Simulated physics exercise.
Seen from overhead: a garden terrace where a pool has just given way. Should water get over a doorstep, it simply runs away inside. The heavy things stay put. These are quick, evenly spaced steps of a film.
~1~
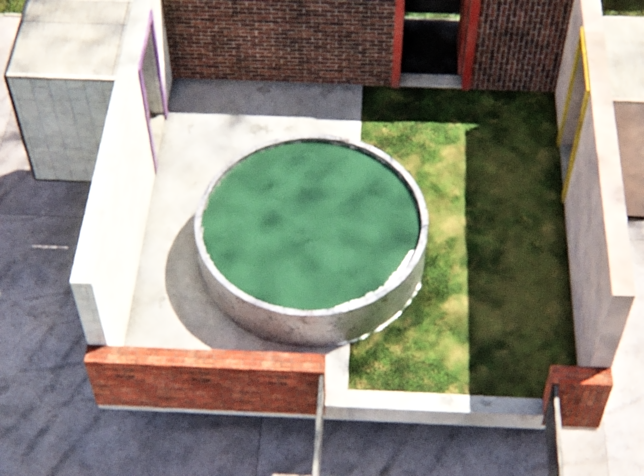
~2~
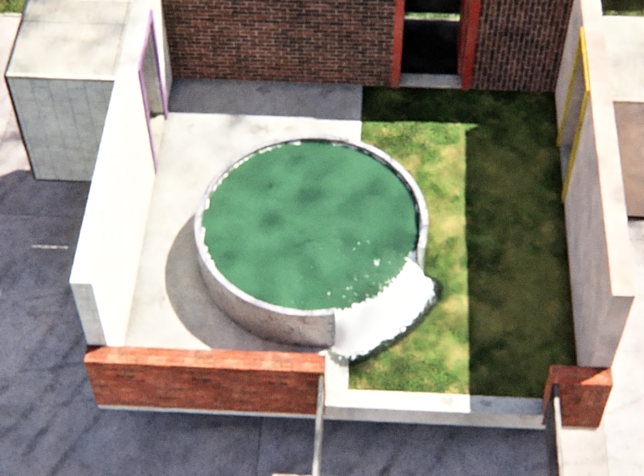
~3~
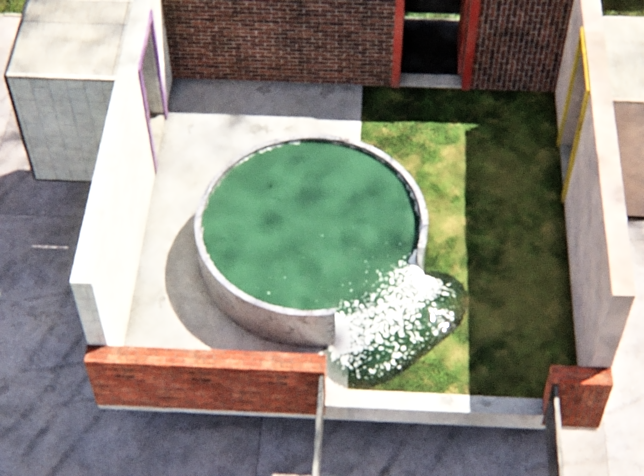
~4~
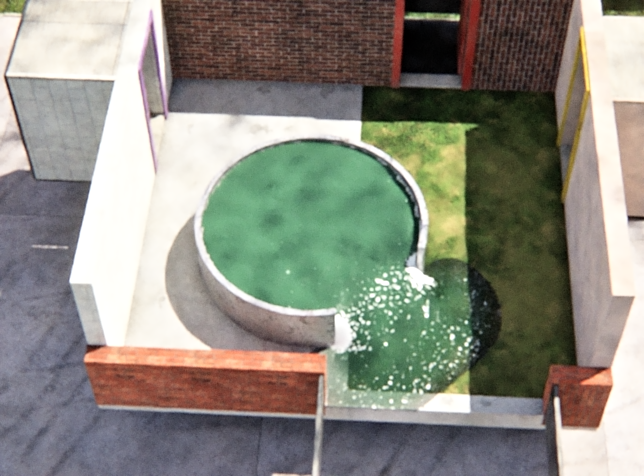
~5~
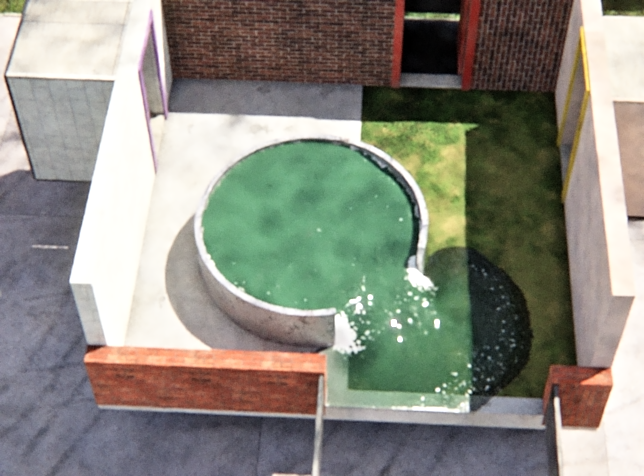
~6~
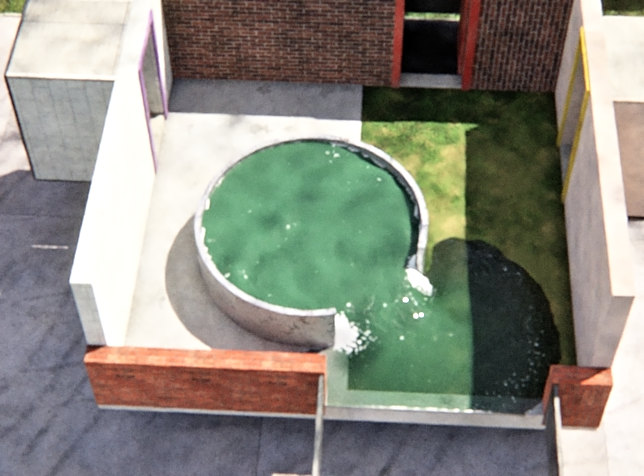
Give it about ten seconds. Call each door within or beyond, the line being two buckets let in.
Purple door - within; yellow door - within; red door - within.
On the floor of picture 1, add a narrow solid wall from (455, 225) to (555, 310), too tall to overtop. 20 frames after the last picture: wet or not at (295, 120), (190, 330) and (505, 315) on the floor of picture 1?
Lab note - spot 1 parched, spot 2 parched, spot 3 inundated.
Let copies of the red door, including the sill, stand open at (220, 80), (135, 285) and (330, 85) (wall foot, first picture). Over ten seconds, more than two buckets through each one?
So it goes runs below, then runs below, then runs below.
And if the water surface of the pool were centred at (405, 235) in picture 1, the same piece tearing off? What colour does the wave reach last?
The door you want is the purple door.
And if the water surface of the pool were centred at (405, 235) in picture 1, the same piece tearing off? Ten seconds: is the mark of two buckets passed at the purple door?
The purple door falls short.
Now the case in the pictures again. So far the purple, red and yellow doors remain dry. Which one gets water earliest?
Result: The door marked yellow.
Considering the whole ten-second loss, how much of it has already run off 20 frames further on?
That comes to 55 per cent, as I work it out.
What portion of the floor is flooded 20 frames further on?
My estimate is roughly 35 percent.
A moment on, water covers 25 % of the floor; the purple door not reached, the yellow door not reached, the red door not reached.
Next, water covers 25 % of the floor; the purple door not reached, the yellow door not reached, the red door not reached.
Then, water covers 35 % of the floor; the purple door not reached, the yellow door wet at the sill, nothing in, the red door not reached.
Later, water covers 55 % of the floor; the purple door not reached, the yellow door wet at the sill, nothing in, the red door wet at the sill, nothing in.
In the end, water covers 70 % of the floor; the purple door not reached, the yellow door wet at the sill, nothing in, the red door under two buckets in.
